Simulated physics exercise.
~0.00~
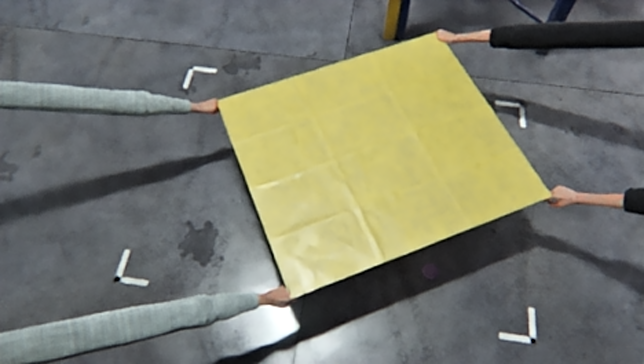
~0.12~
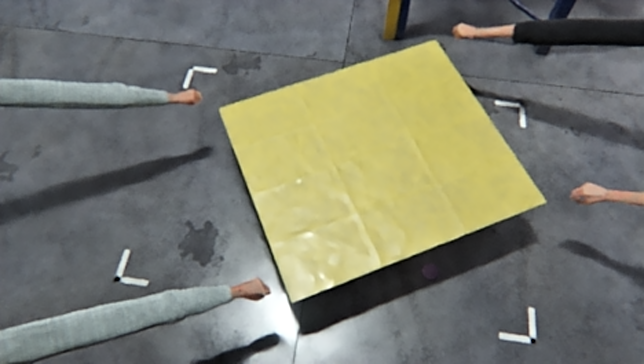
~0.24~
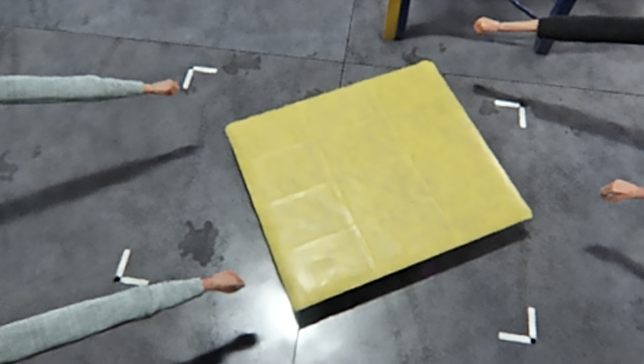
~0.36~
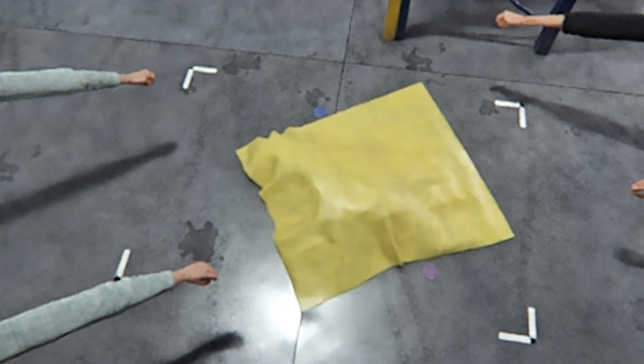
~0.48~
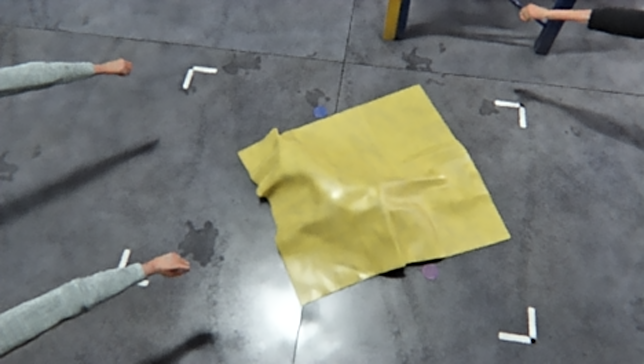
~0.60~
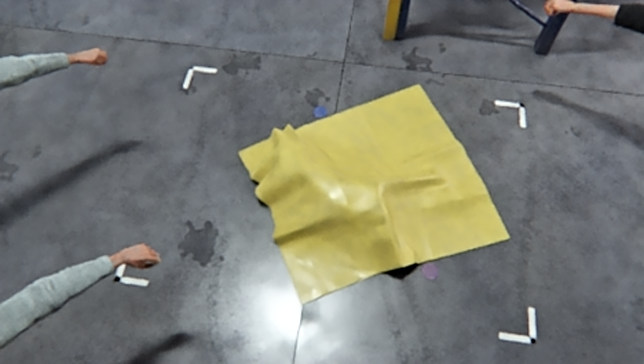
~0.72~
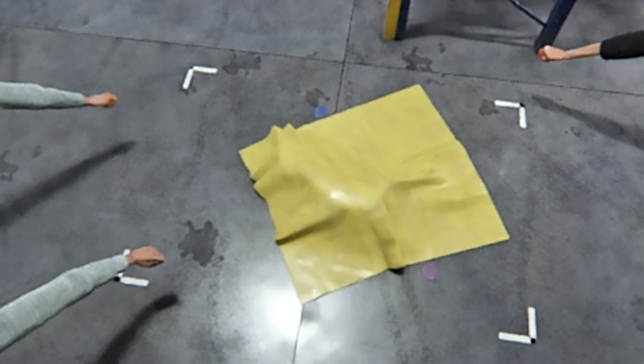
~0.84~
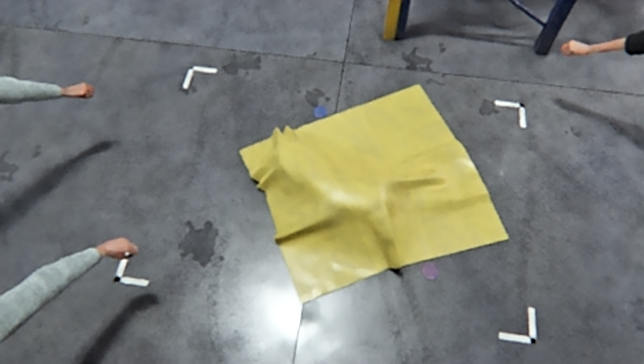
On a dark grey warehouse floor seen from high above, four hands hold a yellow tarp out flat by its corners, two grey-sleeved arms at the left and two dark-sleeved arms at the right. White corner marks surround it, and blue and yellow legs stand at the top. The hands let go and draw back as the tarp drops, still nearly flat. It then sags and crumples along its left side, while the arms keep withdrawing. It ends lying still in raised folds, with a blue disc beyond its upper edge and a purple one below left uncovered.
